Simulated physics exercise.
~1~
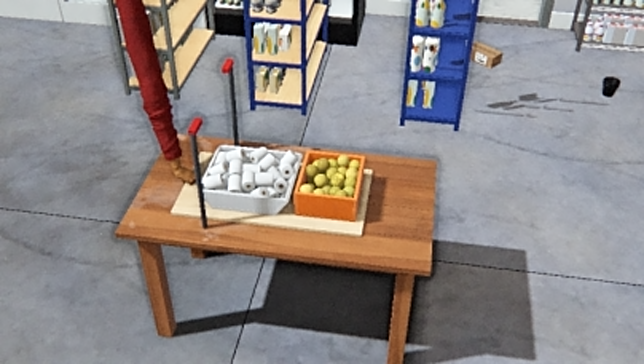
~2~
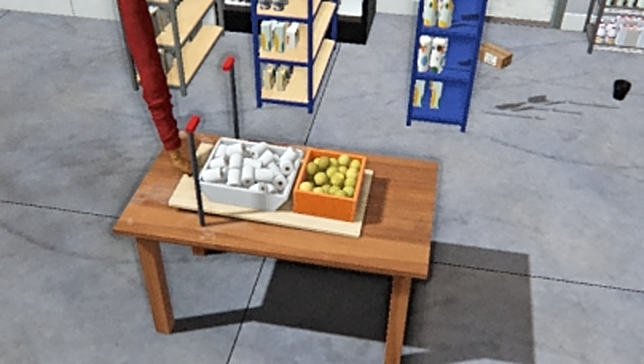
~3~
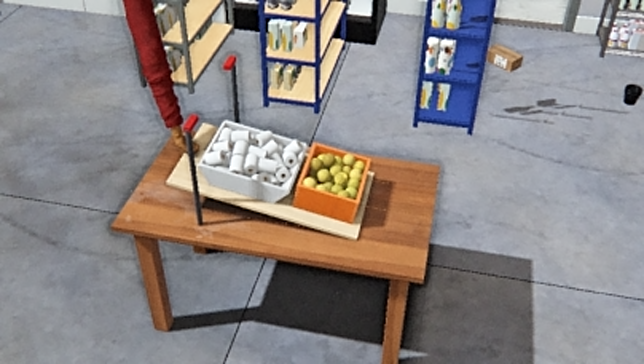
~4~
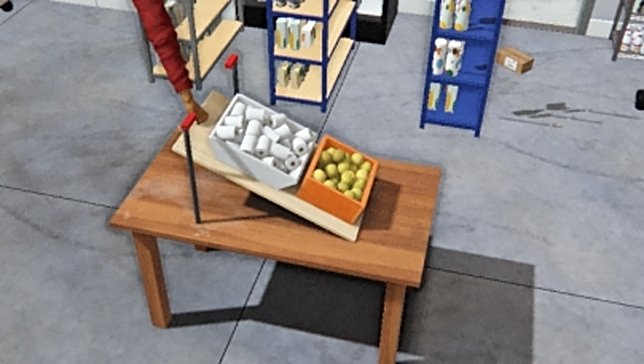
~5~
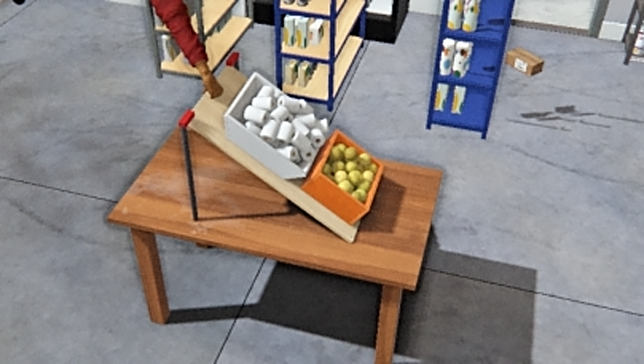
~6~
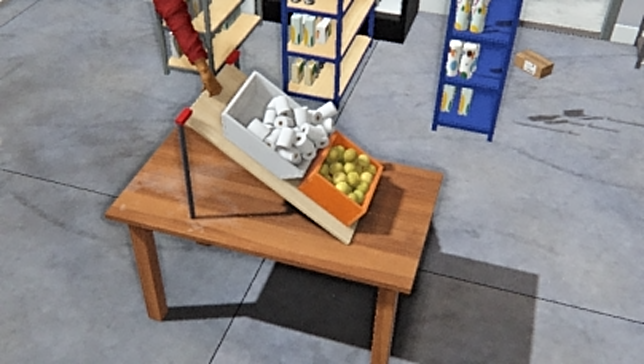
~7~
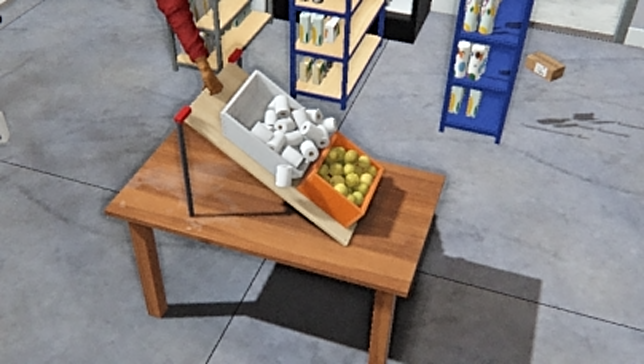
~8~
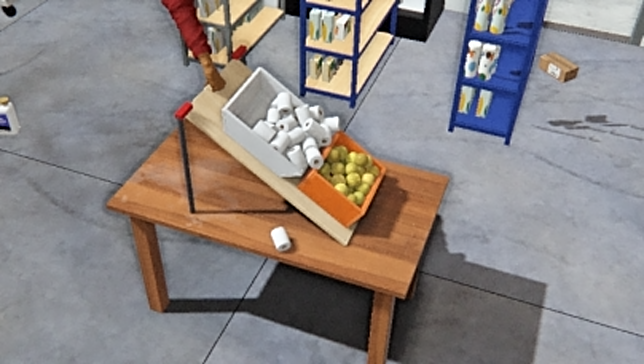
In a concrete-floored storeroom with shelves, a red-sleeved arm raises the left side of a board on a wooden table, tilting a white tray of paper rolls and an orange tray of yellow apples until the board stops steeply; rolls slump and one drops onto the table.
